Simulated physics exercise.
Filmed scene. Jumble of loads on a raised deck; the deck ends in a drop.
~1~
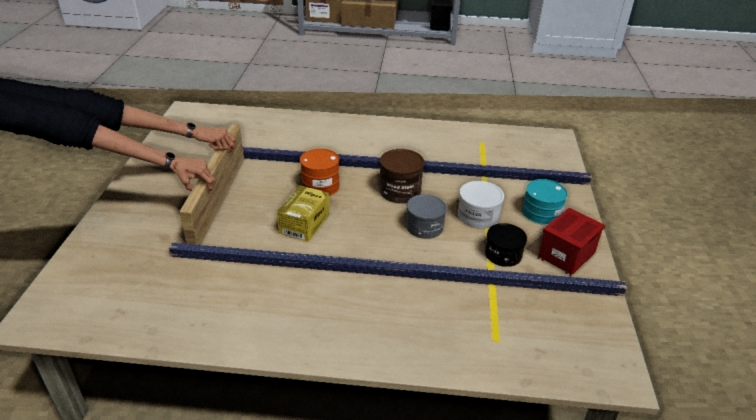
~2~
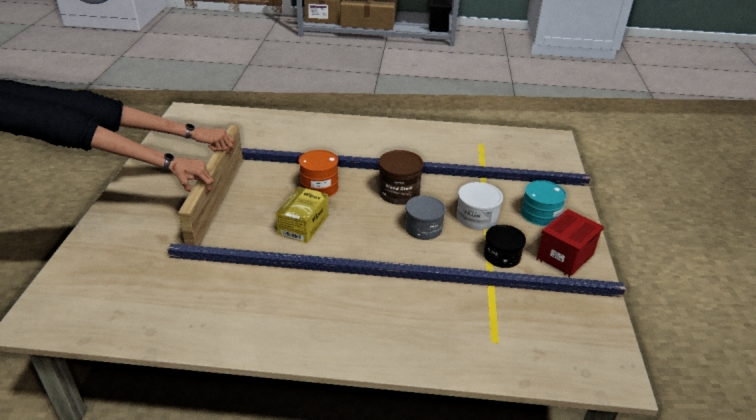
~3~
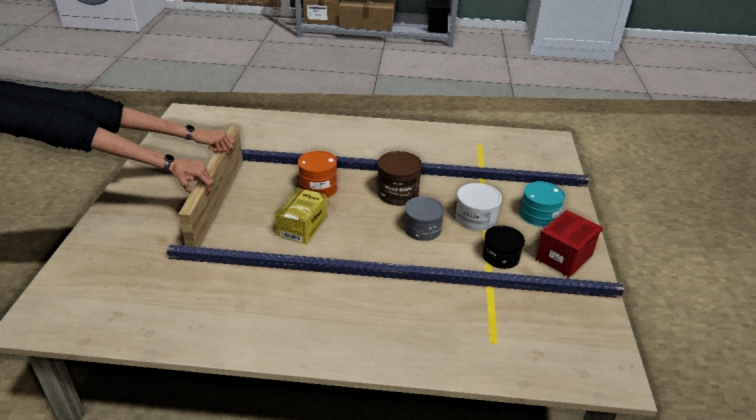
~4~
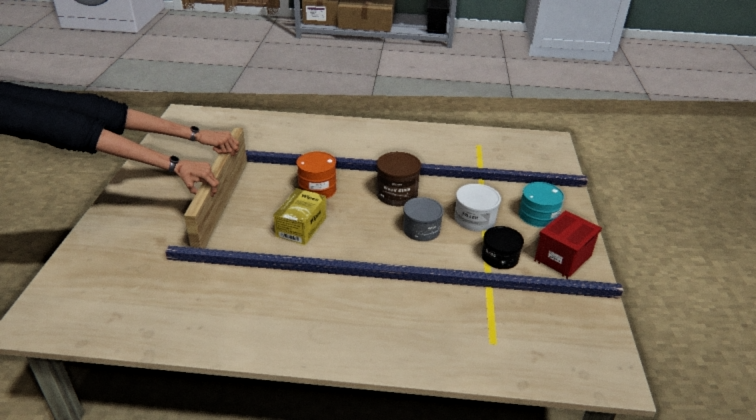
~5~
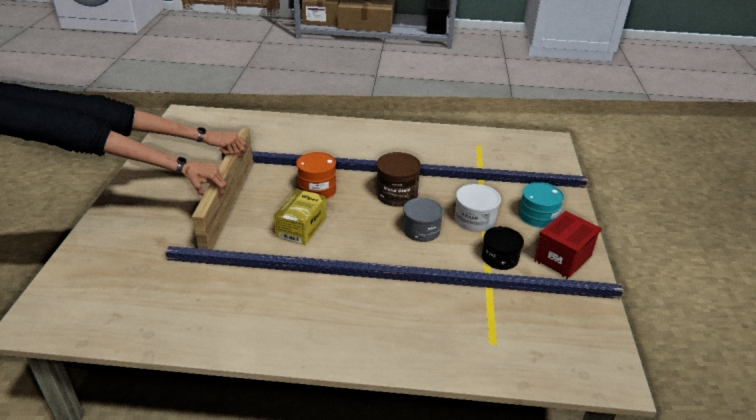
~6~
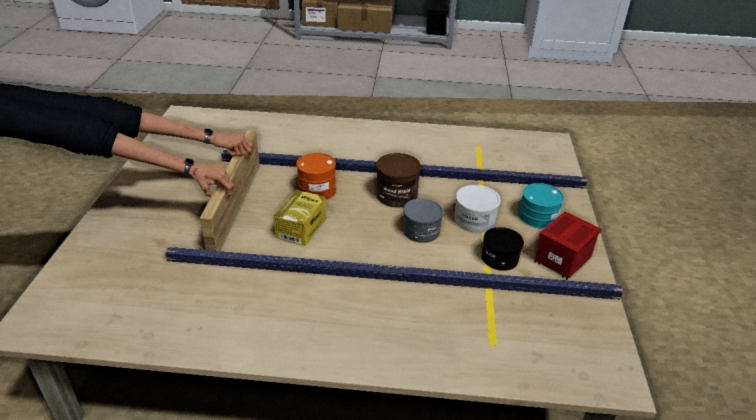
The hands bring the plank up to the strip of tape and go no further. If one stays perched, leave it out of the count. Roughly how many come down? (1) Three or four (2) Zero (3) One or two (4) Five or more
The answer is 2.
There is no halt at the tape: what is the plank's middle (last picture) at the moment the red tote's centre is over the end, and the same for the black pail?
Roughly (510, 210); roughly (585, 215).
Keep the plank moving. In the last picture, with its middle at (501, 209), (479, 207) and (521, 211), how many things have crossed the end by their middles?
Result per place: 1; 0; 2.
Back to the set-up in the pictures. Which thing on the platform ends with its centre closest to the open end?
The turquoise canister is the one.
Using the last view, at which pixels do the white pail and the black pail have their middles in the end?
In the last view, the middles sit near (559, 211) and near (543, 258).
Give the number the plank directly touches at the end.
The count in contact is 2.
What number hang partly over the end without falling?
I'd put it at 2.
Early on, none off yet; red tote at rest near (567, 245); turquoise canister at rest near (541, 206); black pail at rest near (502, 249).
Finally, the number that fall off is zero.
